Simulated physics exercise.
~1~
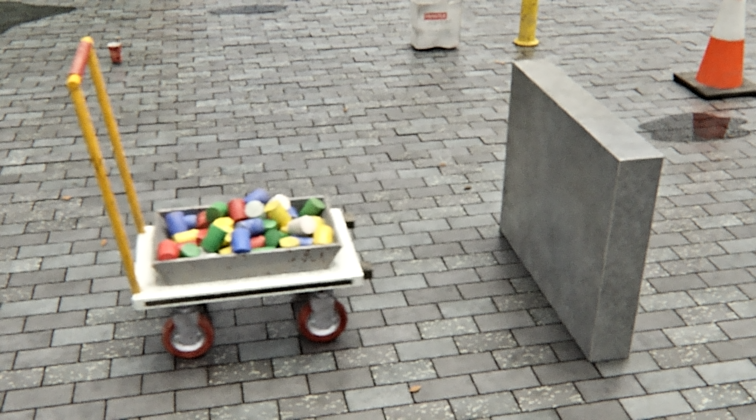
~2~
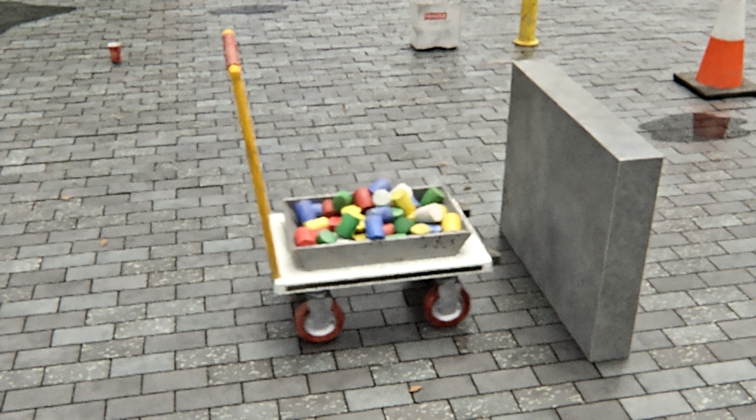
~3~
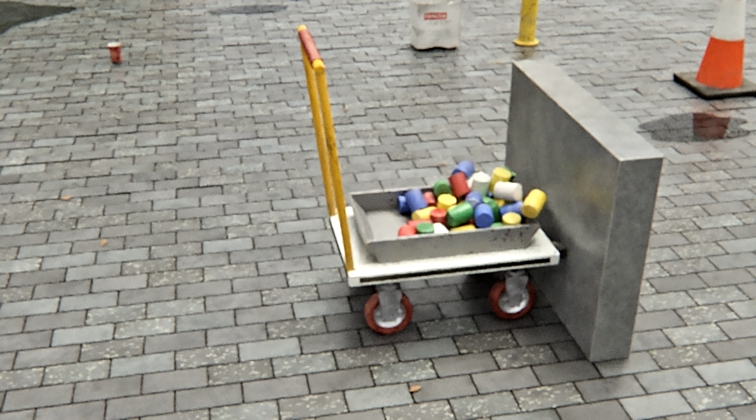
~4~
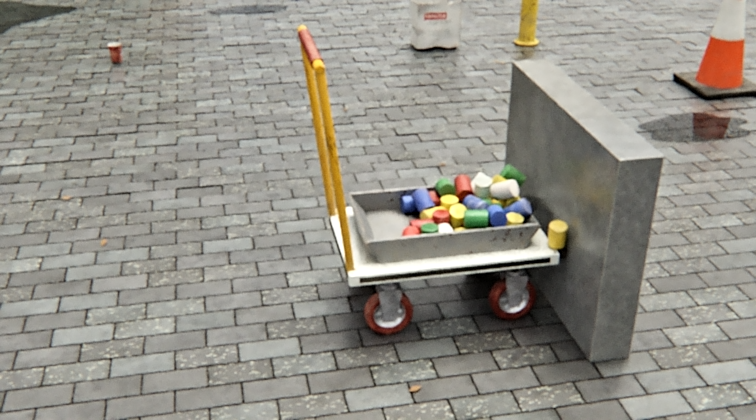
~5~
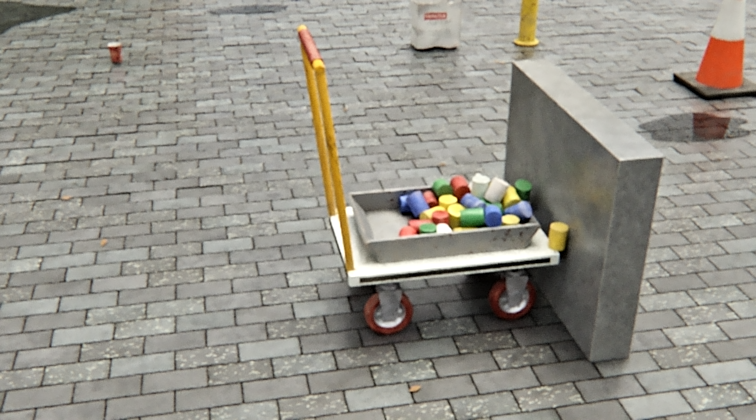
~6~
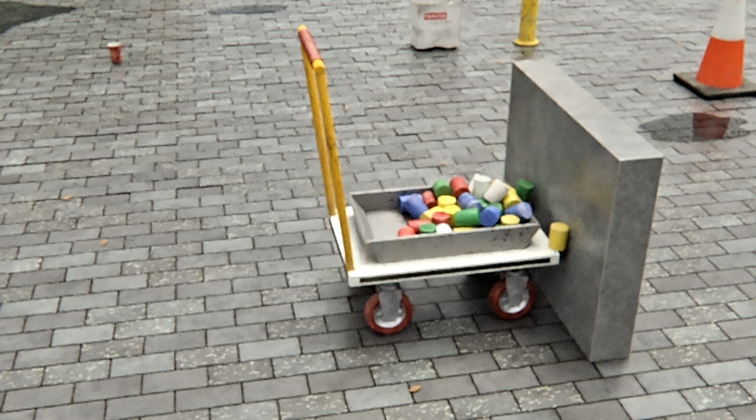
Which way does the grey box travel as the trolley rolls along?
The grey box moves to the right, riding on the trolley until it stops at the wall.
